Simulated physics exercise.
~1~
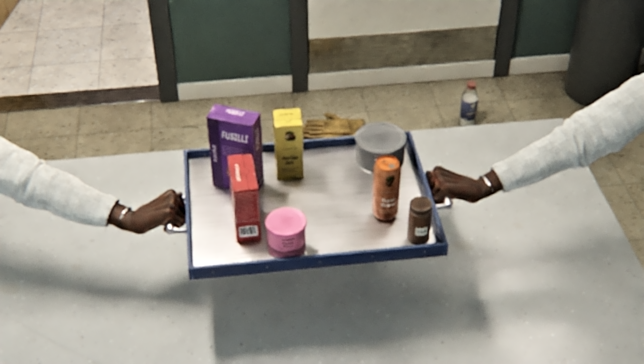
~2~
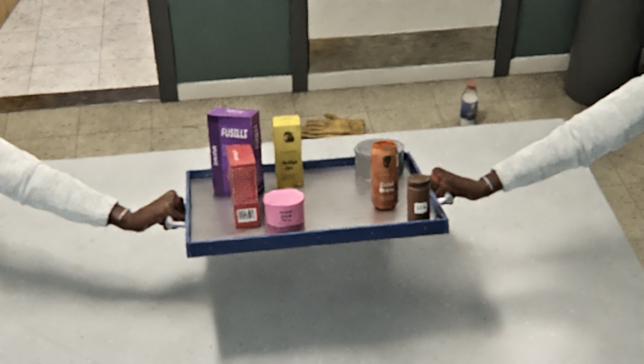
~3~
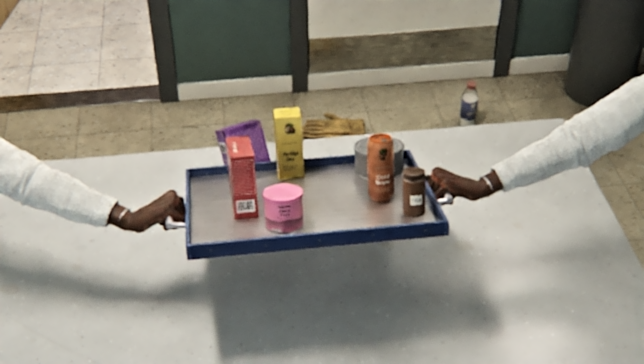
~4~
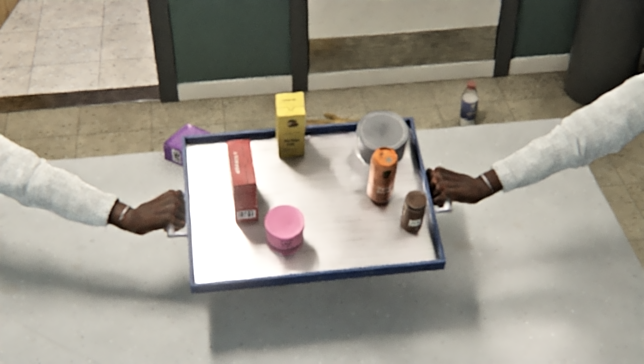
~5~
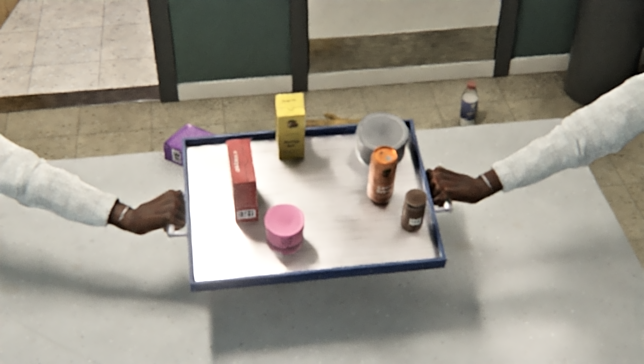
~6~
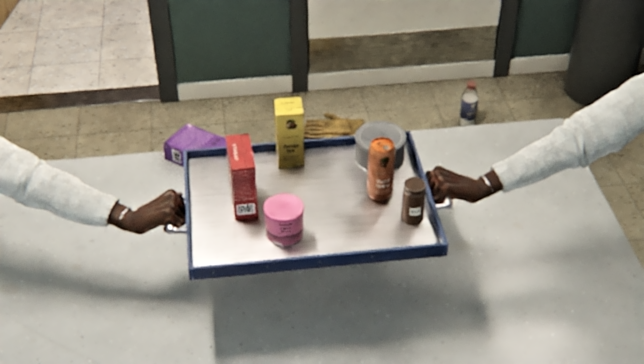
Above a table, two hands tilt a loaded tray and a purple packet topples off.
